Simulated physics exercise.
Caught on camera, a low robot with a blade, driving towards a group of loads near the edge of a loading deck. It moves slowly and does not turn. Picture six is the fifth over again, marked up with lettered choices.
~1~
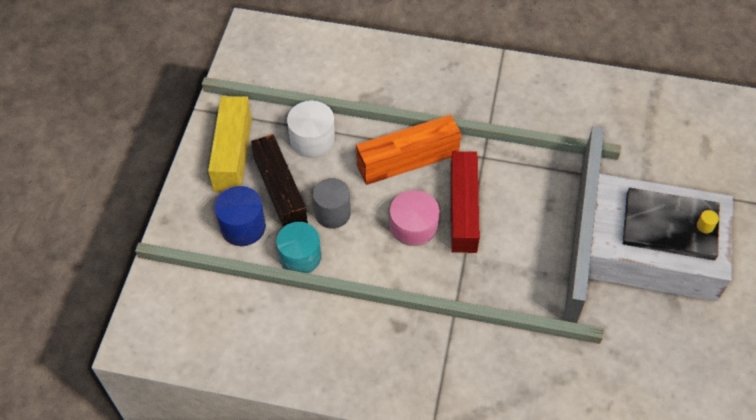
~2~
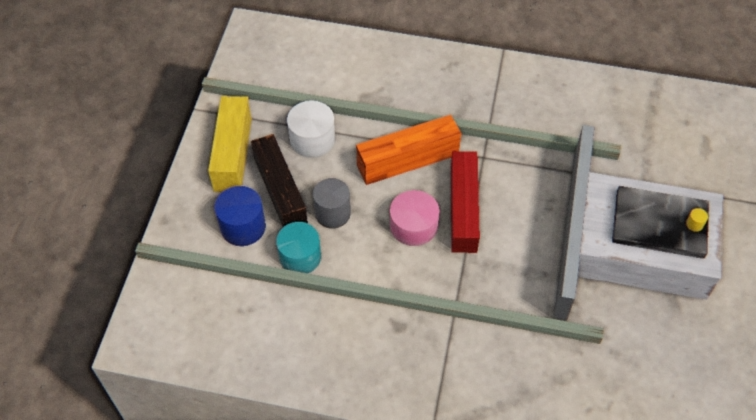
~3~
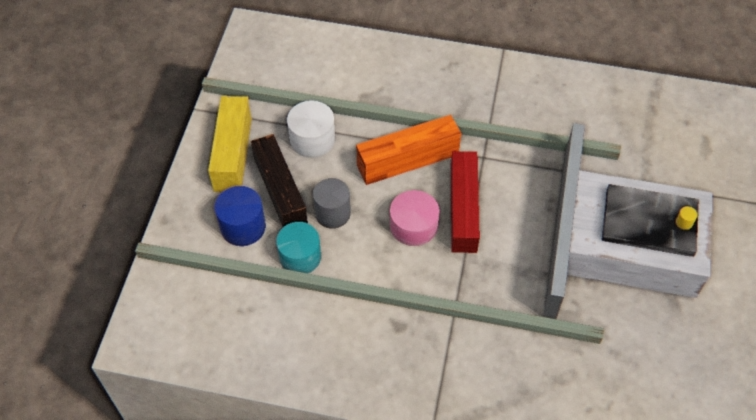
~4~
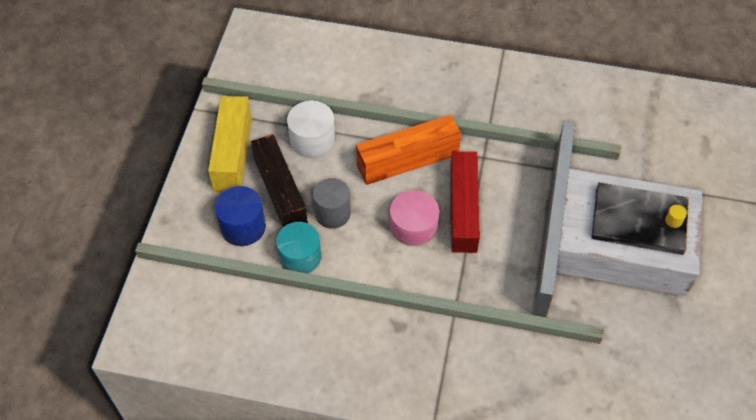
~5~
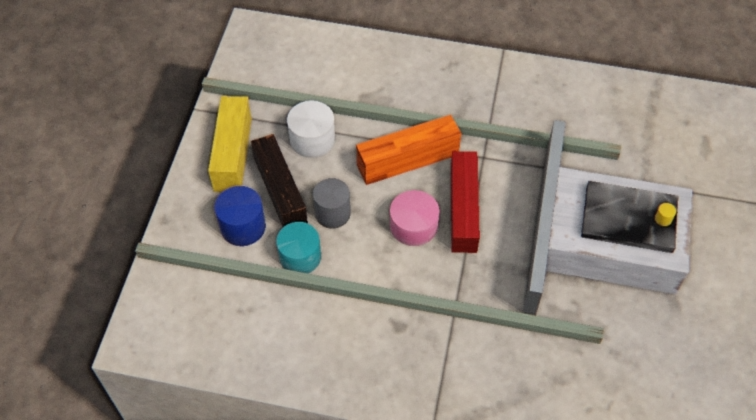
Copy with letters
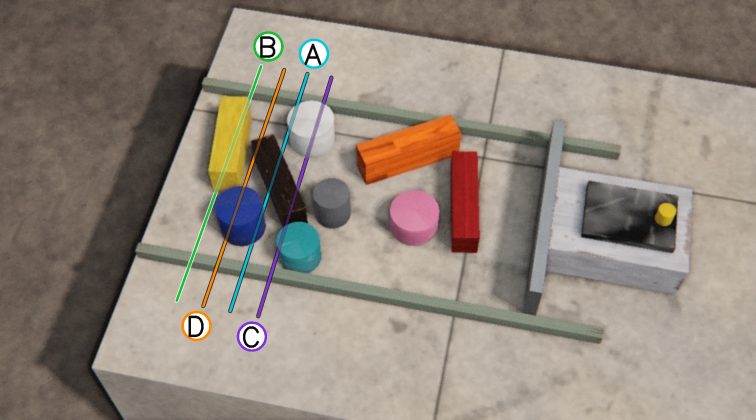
The clip shows a low robot with a wide grey blade moving slowly left in a straight line between two green rails, towards coloured bars and canisters on a pale deck, which stay still and untouched throughout.
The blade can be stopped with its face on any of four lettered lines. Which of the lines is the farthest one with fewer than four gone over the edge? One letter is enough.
Up to line D.
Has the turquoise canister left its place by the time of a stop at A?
Yes.
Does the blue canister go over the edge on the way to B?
Yes.
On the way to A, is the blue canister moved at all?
By then, yes.
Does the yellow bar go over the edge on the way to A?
By then, yes.
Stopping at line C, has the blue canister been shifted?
By then, yes.
On the marked copy, A at (272, 183); B at (222, 174); C at (298, 188); D at (247, 179).
With D. Early on, robot (510, 195); orange stick (394, 147); pink canister (377, 212).
Further on, robot (400, 176); blue canister (157, 214); yellow bar (216, 143).
At the end, robot (316, 162); yellow bar over the edge; blue canister over the edge; two fallen.
As for the rest, A is within the limit but short; B drops four; C is within the limit but short.
